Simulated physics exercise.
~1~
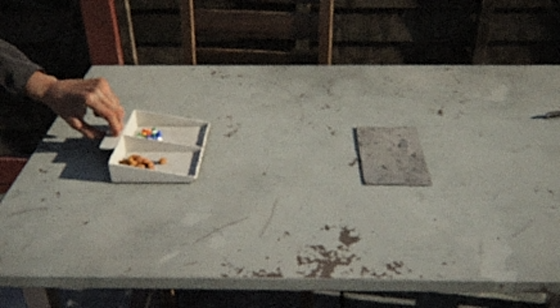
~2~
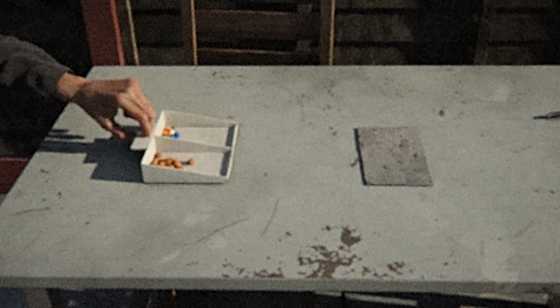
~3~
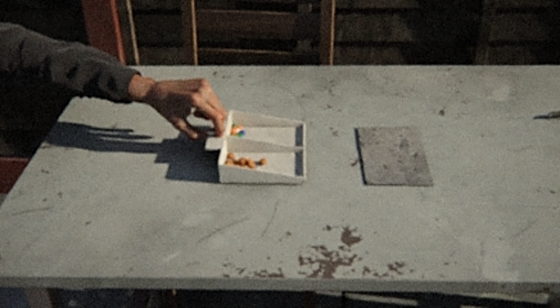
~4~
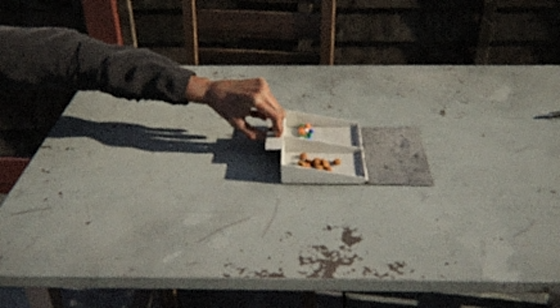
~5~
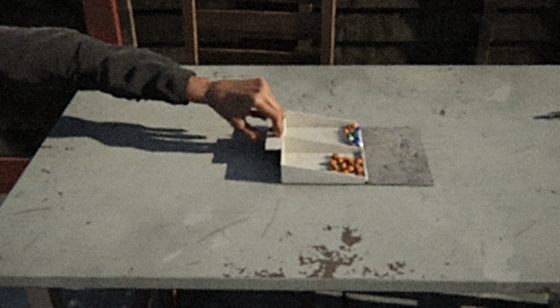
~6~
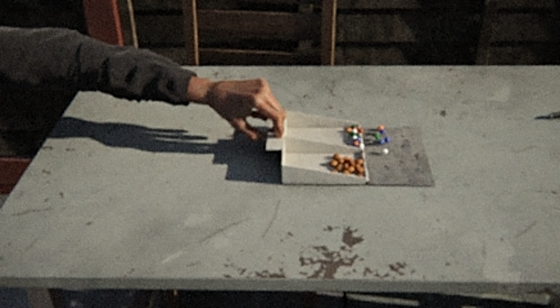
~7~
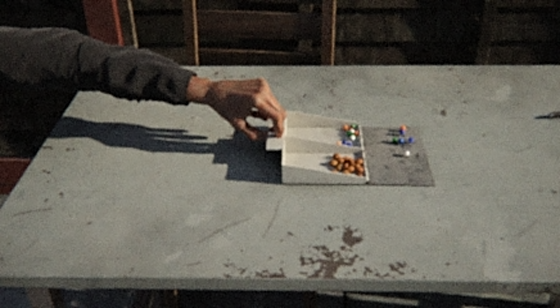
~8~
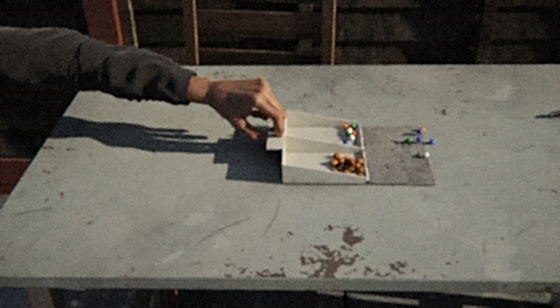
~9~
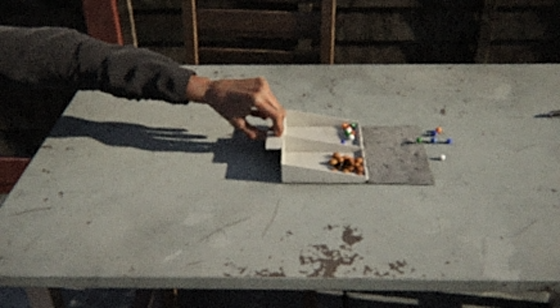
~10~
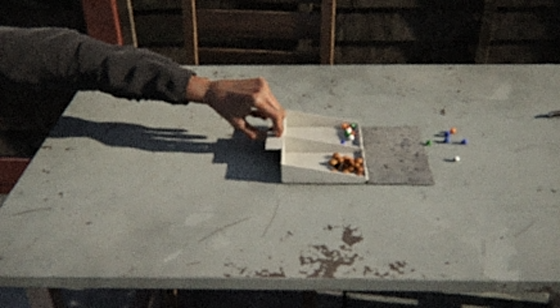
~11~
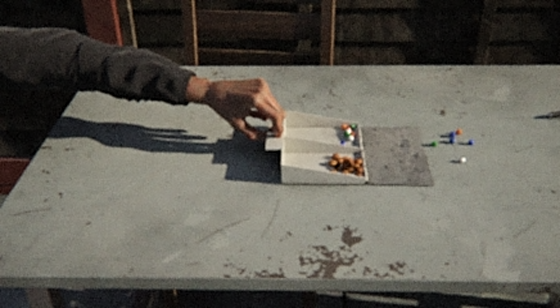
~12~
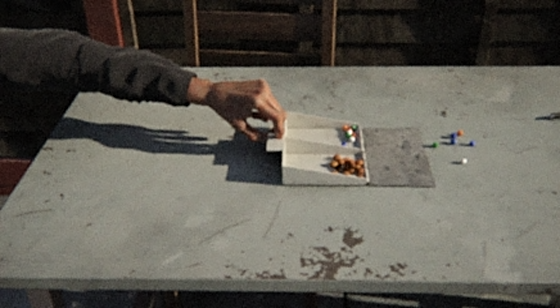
A pushed tray slides right, stops at a slab, and some colourful pieces spill beyond it.
